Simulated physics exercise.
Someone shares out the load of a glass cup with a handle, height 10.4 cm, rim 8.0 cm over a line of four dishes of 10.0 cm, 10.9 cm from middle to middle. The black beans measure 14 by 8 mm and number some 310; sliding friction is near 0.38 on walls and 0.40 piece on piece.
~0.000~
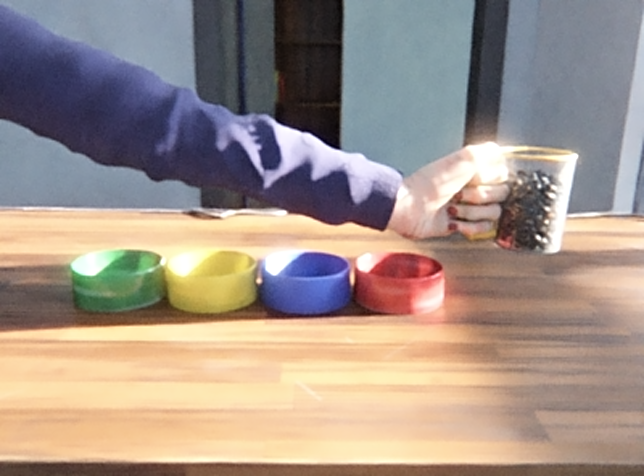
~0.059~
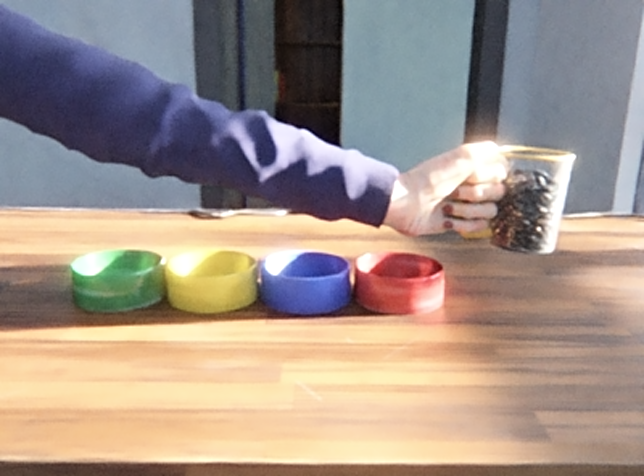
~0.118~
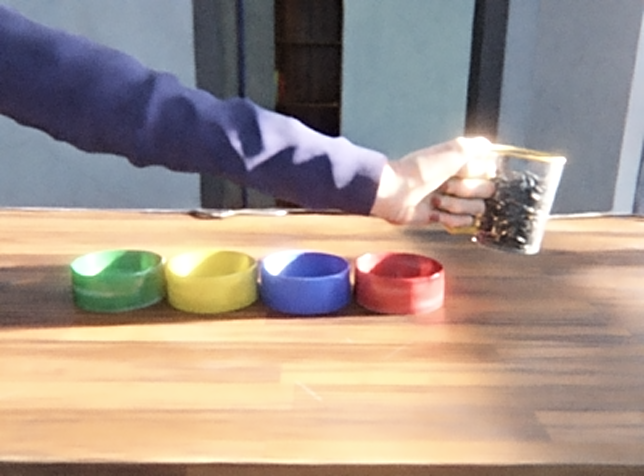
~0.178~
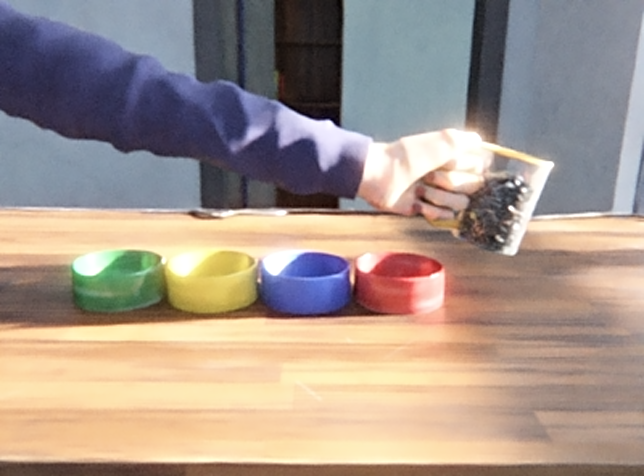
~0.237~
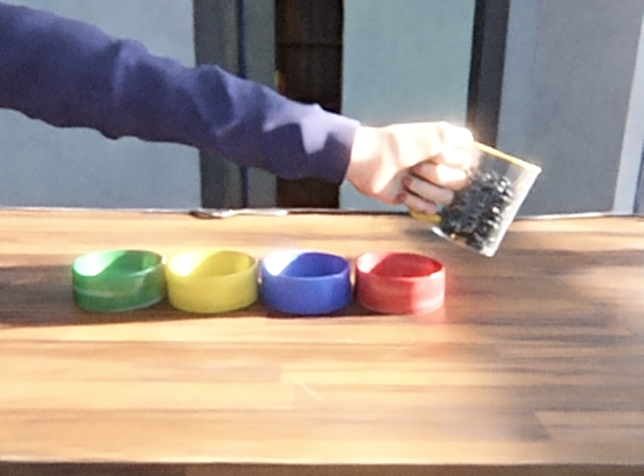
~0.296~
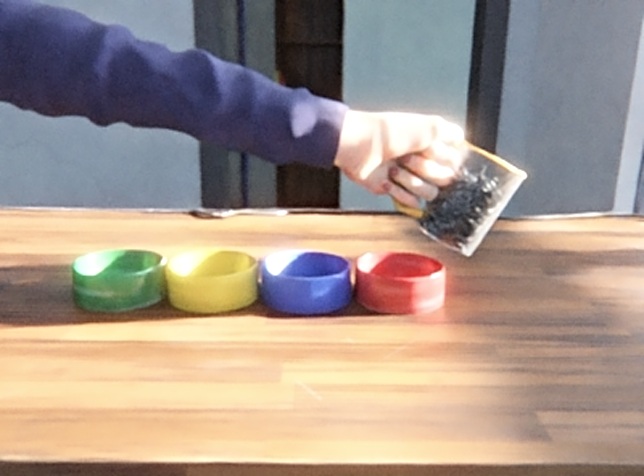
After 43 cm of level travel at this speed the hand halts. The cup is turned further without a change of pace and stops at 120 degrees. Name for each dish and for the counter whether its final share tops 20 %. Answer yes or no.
Red: No, blue: Yes, green: No, yellow: Yes, counter: No.
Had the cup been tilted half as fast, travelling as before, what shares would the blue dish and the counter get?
In that case blue 0; counter 0.
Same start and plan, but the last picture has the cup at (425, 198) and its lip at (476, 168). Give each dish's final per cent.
Red 0, blue 0, green 0, yellow 100.
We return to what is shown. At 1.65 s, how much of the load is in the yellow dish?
Some 45 per cent.
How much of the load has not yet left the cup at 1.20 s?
About 50 per cent.
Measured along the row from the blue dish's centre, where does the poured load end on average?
Some 5 cm to the left.
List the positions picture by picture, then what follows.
Cup at (531, 200), tilt 0 degrees, lip at (571, 154), moved 0.0 cm; middle of the pieces at (527, 210); red dish at (399, 265); blue dish at (306, 264); yellow dish at (213, 263); green dish at (119, 262), in the first frame.
Cup at (527, 200), tilt 2 degrees, lip at (569, 155), moved 0.5 cm; middle of the pieces at (523, 210), in the second frame.
Cup at (515, 200), tilt 7 degrees, lip at (560, 159), moved 1.8 cm; middle of the pieces at (511, 210), in the third frame.
Cup at (498, 199), tilt 14 degrees, lip at (548, 164), moved 3.7 cm; middle of the pieces at (493, 209), in the fourth frame.
Cup at (483, 199), tilt 20 degrees, lip at (535, 169), moved 5.5 cm; middle of the pieces at (476, 208), in the fifth frame.
Cup at (467, 199), tilt 27 degrees, lip at (521, 175), moved 7.3 cm; middle of the pieces at (459, 207); red dish at (400, 265); blue dish at (307, 264); yellow dish at (213, 263); green dish at (120, 262). Its pace works out near 115 degrees a second; the hand travels 31 cm a second, in the sixth frame.
After 0.84 s, tilt 90 degrees; cup holds 100 %.
After 1.20 s, tilt 120 degrees; cup holds 50 %, blue 40 %.
Then, at 1.65 s, tilt 120 degrees; cup holds 0 %, blue 45 %, yellow 45 %.
In the end, at 2.3 s, red 0 %, blue 45 %, green 0 %, yellow 45 %, counter 10 %.
